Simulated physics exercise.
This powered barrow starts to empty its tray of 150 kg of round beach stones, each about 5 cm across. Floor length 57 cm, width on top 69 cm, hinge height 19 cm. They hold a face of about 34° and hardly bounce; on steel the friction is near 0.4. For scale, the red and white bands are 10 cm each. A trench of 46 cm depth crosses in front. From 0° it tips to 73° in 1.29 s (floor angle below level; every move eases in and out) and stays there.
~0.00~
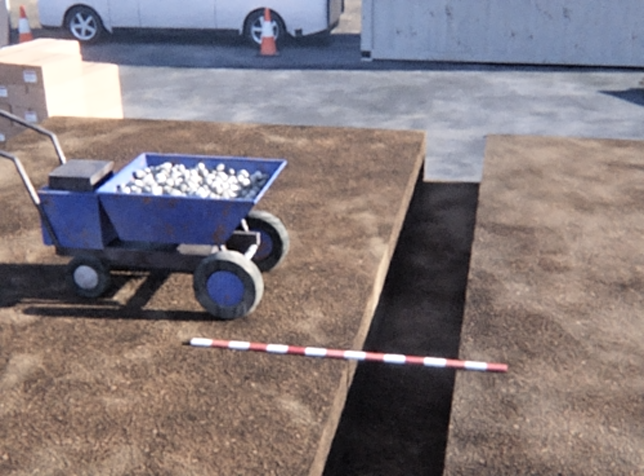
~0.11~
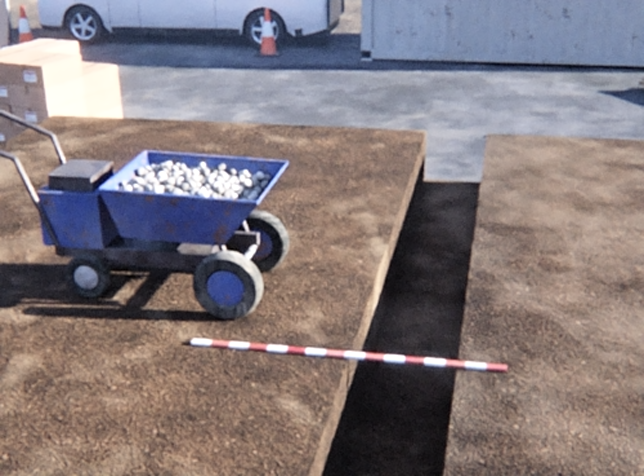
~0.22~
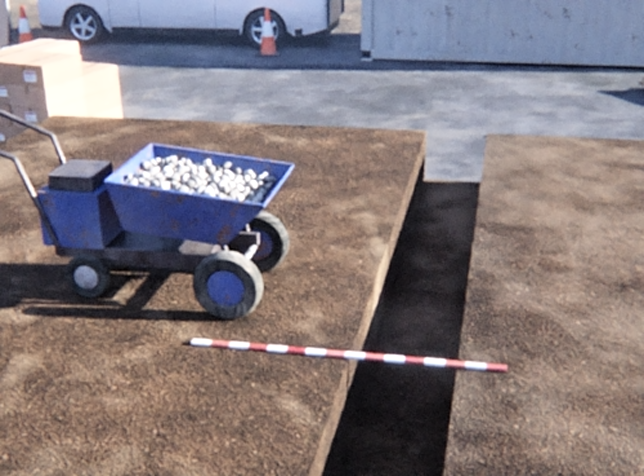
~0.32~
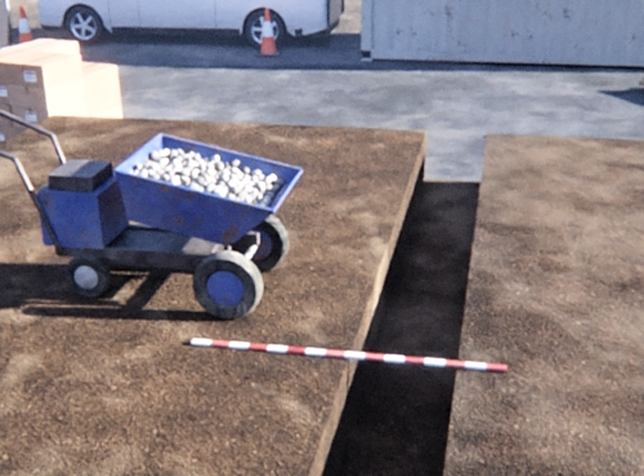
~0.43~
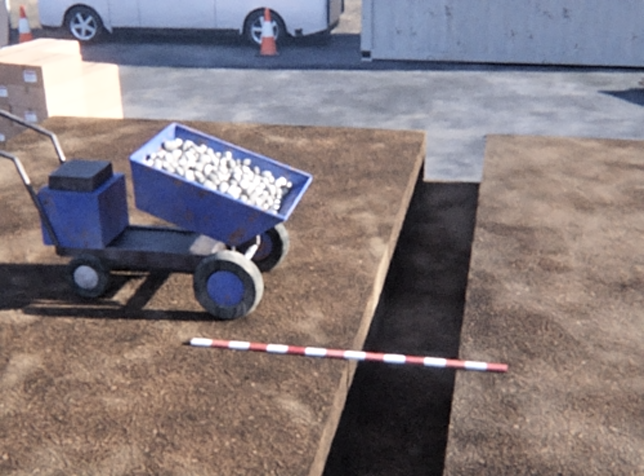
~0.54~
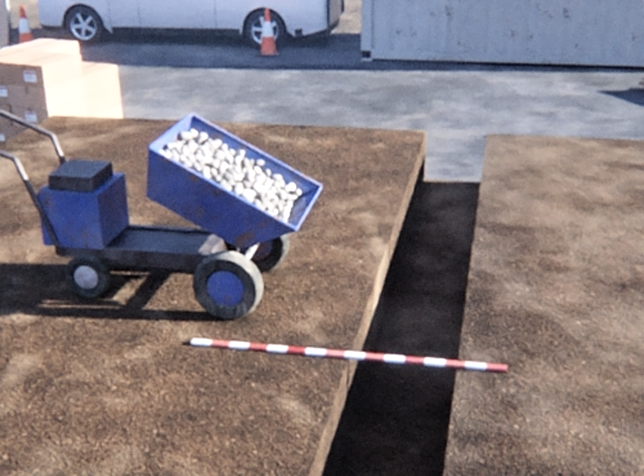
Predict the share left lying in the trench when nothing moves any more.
About 84 per cent.
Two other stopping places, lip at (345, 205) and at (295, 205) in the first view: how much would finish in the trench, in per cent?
About 75 and 100 per cent.
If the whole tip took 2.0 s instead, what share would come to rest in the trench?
In that case some 85 per cent.
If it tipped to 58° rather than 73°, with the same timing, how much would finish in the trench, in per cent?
In that case some 60 per cent.
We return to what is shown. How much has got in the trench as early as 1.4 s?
About 45 per cent by then.
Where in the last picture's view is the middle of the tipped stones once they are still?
Near (412, 368).
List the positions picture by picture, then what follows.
The first frame shows lip at (255, 202), floor tilted 0°, highest stones at (186, 176).
In the second frame, the tray is at 1°, its lip at (258, 203); the top of the load is at (177, 173); the stones move at 0.2 m/s on average.
The third frame shows lip at (264, 206), floor tilted 5°, highest stones at (165, 168); the stones move at 0.4 m/s on average.
In the fourth frame, the tray is at 12°, its lip at (274, 211); the top of the load is at (168, 158); the stones move at 0.5 m/s on average.
The fifth frame shows lip at (285, 219), floor tilted 19°, highest stones at (173, 150); the stones move at 0.6 m/s on average.
The sixth frame shows lip at (296, 230), floor tilted 28°, highest stones at (185, 141); the stones move at 0.7 m/s on average.
After 1.0 s the floor is at 62°; 99 % in the tray, 1 % short of the trench; the foremost stones are at (341, 266).
After 1.4 s the floor is at 73°; 42 % in the tray, 14 % short of the trench, 44 % in the trench; the foremost stones are at (450, 394).
After 1.7 s the floor is at 73°; 12 % in the tray, 17 % short of the trench, 71 % in the trench; the foremost stones are at (455, 386).
After 3.7 s the floor is at 73°; 0 % in the tray, 16 % short of the trench, 84 % in the trench; the foremost stones are at (457, 377).
